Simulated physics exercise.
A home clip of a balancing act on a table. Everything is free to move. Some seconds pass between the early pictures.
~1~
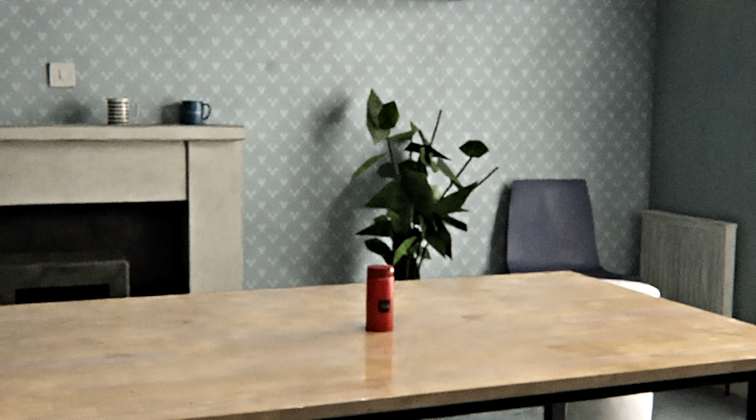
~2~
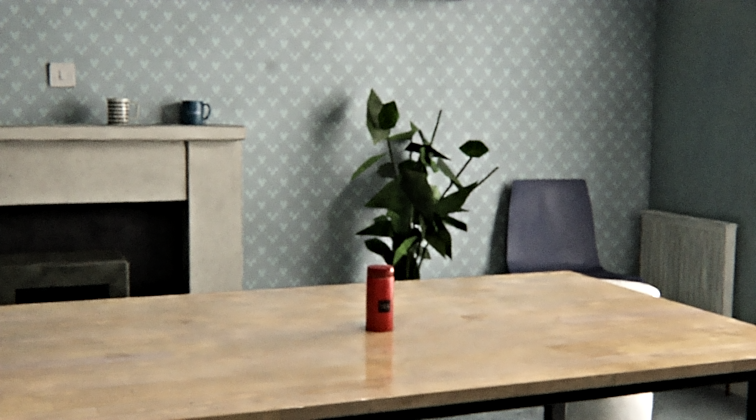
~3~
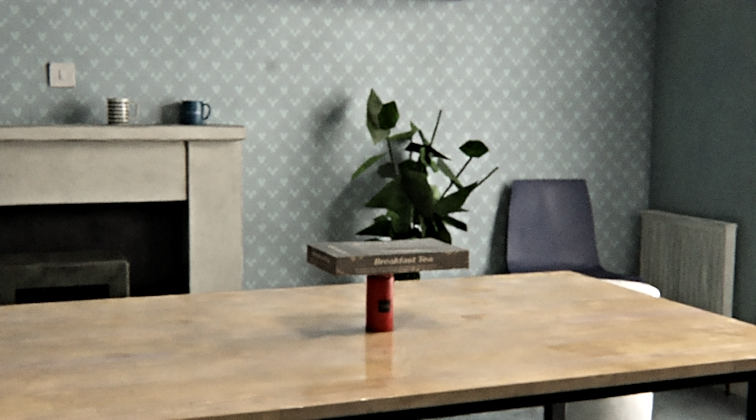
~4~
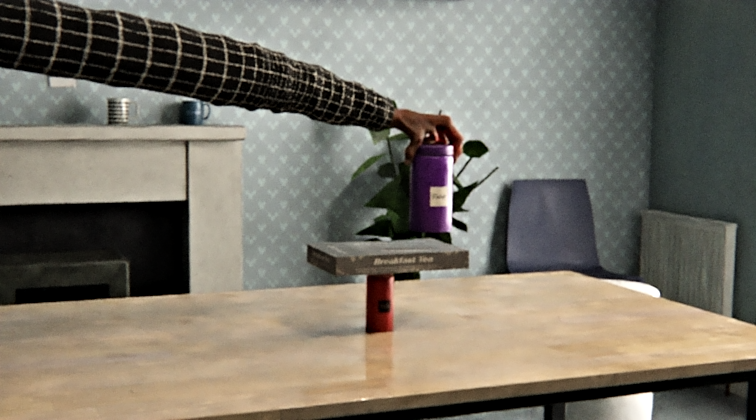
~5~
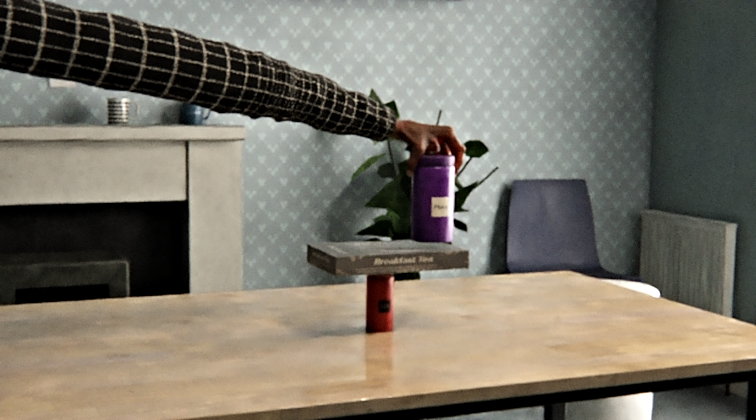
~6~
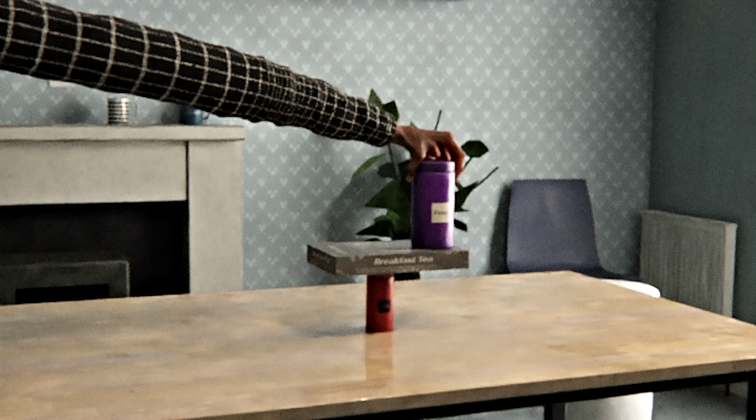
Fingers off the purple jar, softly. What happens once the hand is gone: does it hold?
Outcome: The stack gives way.
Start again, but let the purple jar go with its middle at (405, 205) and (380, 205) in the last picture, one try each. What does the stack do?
First try: It loses its balance; second try: It holds.
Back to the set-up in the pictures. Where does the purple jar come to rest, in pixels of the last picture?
Around (512, 304).
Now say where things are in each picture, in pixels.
The last thing is not in view yet, in the first picture.
The last thing is not in view yet, in the second picture.
The last thing is not in view yet; grey packet (387, 256), in the third picture.
Still above its spot; purple jar (431, 188); grey packet (387, 256), in the fourth picture.
Still above its spot; purple jar (433, 198); grey packet (387, 256), in the fifth picture.
Set down, still held; purple jar (433, 204); grey packet (387, 256), in the sixth picture.
Then, 0.30 s after the last picture, purple jar now fallen; grey packet tipped 70° from how it was.
Then, 0.50 s after the last picture, grey packet on its side.
Then, 0.70 s after the last picture, grey packet now fallen.
At rest, fallen, grey packet and purple jar; red shaker in place. Seen from the same camera at the end, purple jar near (512, 304). The stack loses its balance.
